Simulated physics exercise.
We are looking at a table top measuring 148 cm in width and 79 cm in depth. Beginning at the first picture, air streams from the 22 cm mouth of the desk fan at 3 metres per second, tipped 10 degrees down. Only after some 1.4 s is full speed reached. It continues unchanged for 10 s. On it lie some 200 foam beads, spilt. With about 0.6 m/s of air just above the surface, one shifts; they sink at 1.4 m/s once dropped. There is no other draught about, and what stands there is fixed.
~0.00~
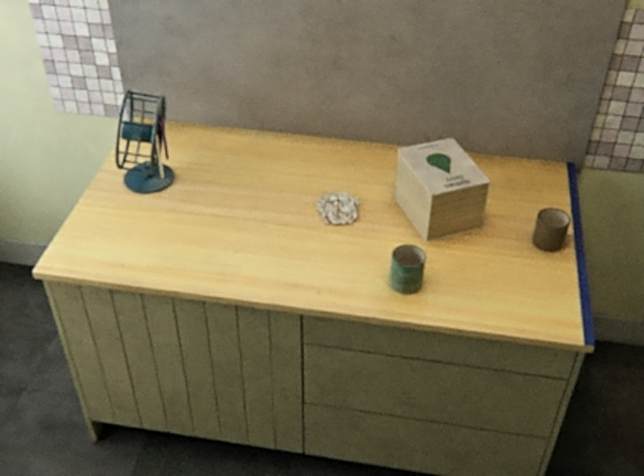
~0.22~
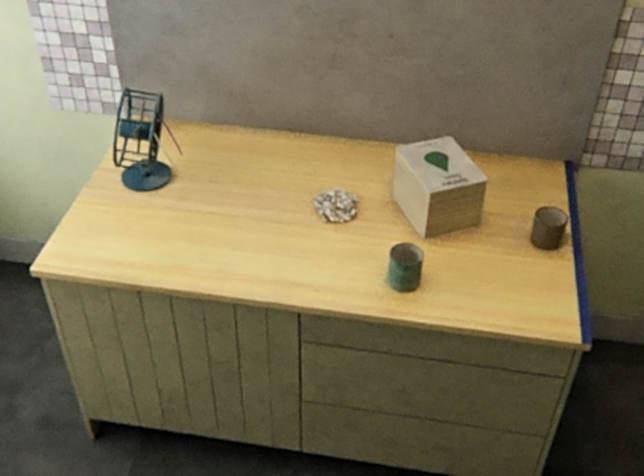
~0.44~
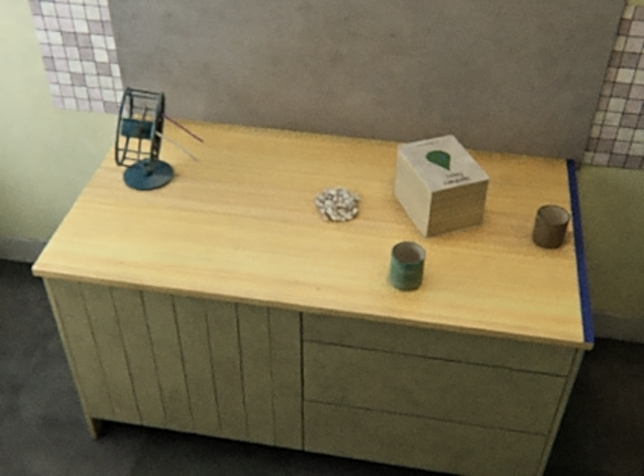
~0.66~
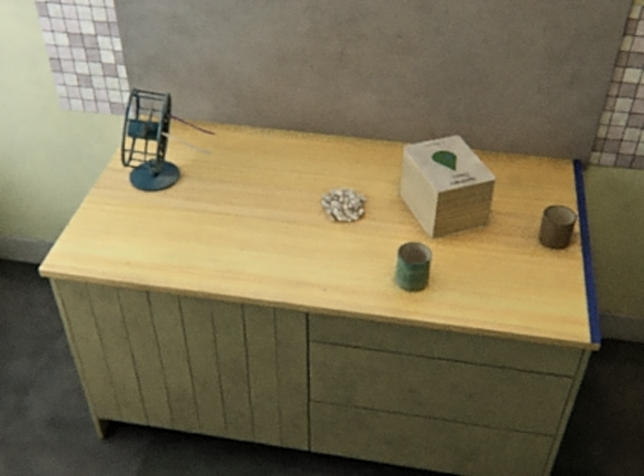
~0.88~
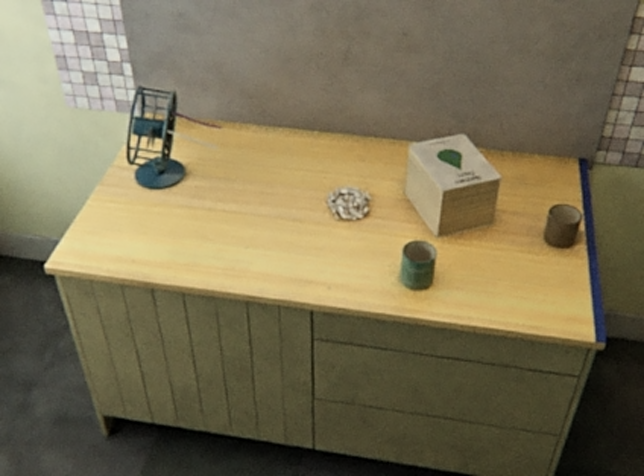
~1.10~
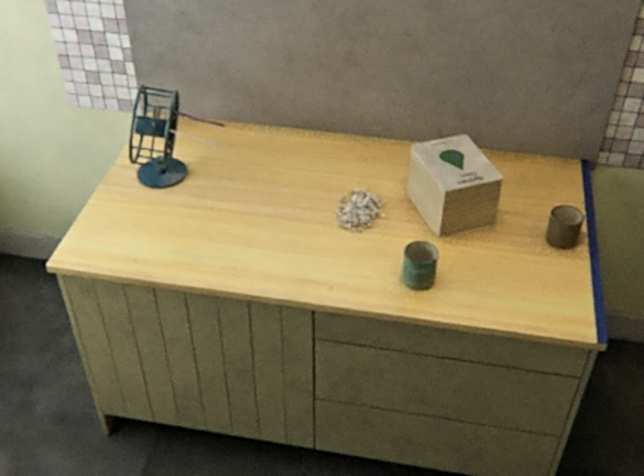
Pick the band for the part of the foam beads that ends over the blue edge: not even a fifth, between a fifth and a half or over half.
Not even a fifth.
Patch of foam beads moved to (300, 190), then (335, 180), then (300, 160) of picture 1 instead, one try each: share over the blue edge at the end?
In turn about 30 %, 80 %, 100 %.
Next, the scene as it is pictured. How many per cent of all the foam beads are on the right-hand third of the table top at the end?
I'd put it at about 4 percent.
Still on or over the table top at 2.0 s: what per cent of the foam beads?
I'd say some 40 % at that moment.
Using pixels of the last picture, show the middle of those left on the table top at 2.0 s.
Near (479, 317).
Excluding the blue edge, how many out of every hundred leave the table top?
The figure is near 90 %.
After 2.0 s, 80 % are on the move or not yet settled, 0 % are over the blue edge; the middle of those still in play is near (485, 321).
After 3.2 s, 22 % are on the move or not yet settled, 0 % are over the blue edge; the middle of those still in play is near (464, 311).
After 5.5 s, 16 % are on the move or not yet settled, 0 % are over the blue edge; the middle of those still in play is near (408, 312).
After 10.0 s, at the end, 0 % are over the blue edge.
